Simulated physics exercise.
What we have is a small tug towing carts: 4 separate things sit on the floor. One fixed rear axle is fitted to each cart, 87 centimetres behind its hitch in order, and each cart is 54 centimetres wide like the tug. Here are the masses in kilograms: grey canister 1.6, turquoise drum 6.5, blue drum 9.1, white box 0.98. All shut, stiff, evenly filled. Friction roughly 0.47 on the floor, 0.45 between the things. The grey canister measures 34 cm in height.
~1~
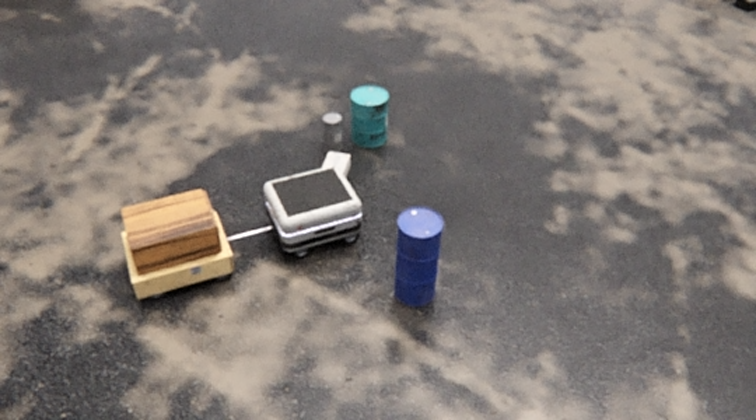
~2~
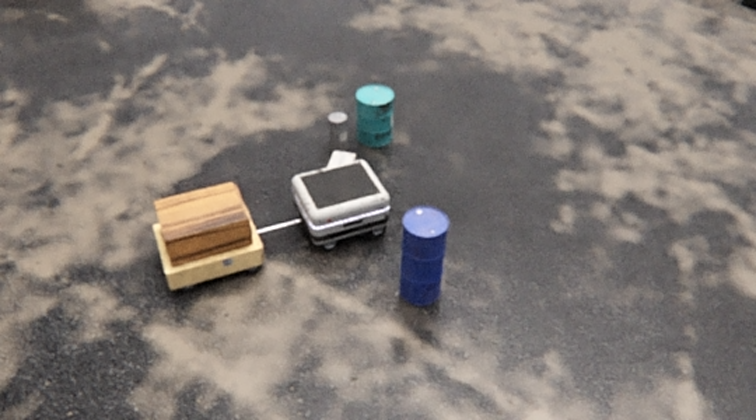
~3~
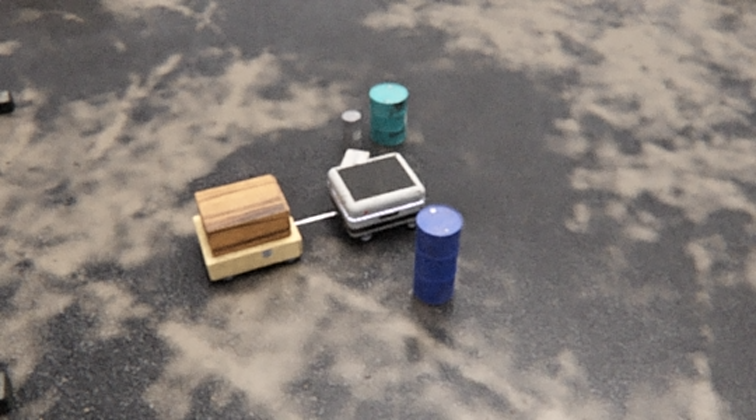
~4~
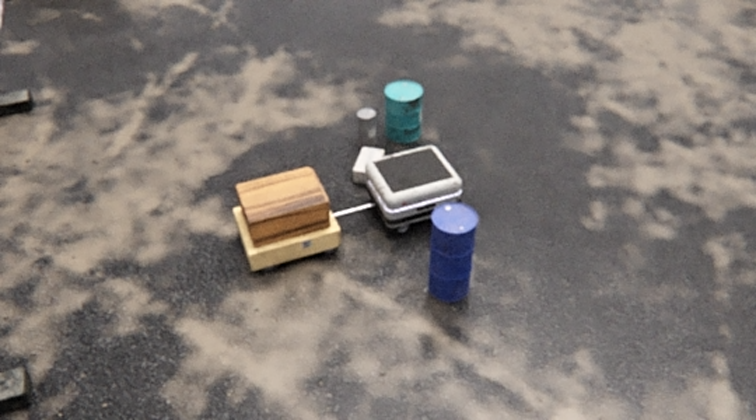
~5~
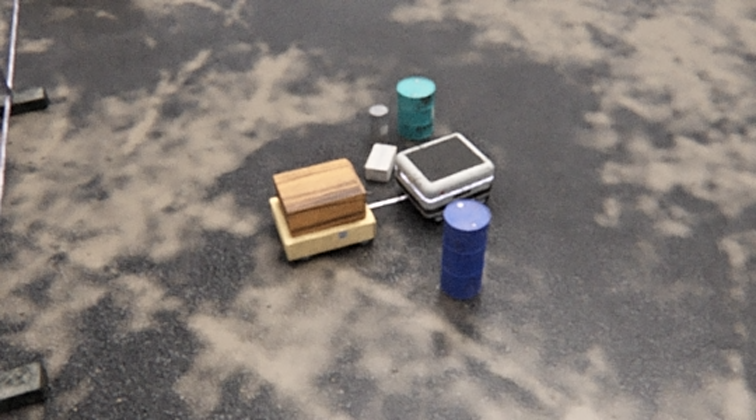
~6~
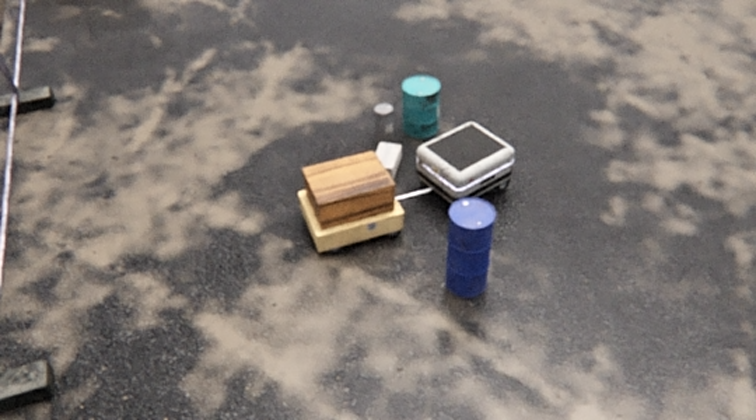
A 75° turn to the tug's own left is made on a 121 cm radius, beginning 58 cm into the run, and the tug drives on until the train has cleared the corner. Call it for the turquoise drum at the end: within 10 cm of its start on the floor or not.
Within.
Then, 1.10 s past the last view, 170 cm covered.
Then, 2.50 s past the last view, 270 cm covered.
Finally, all 4 still in place (within 10 cm). Final places as that camera would see them, turquoise drum near (419, 106).
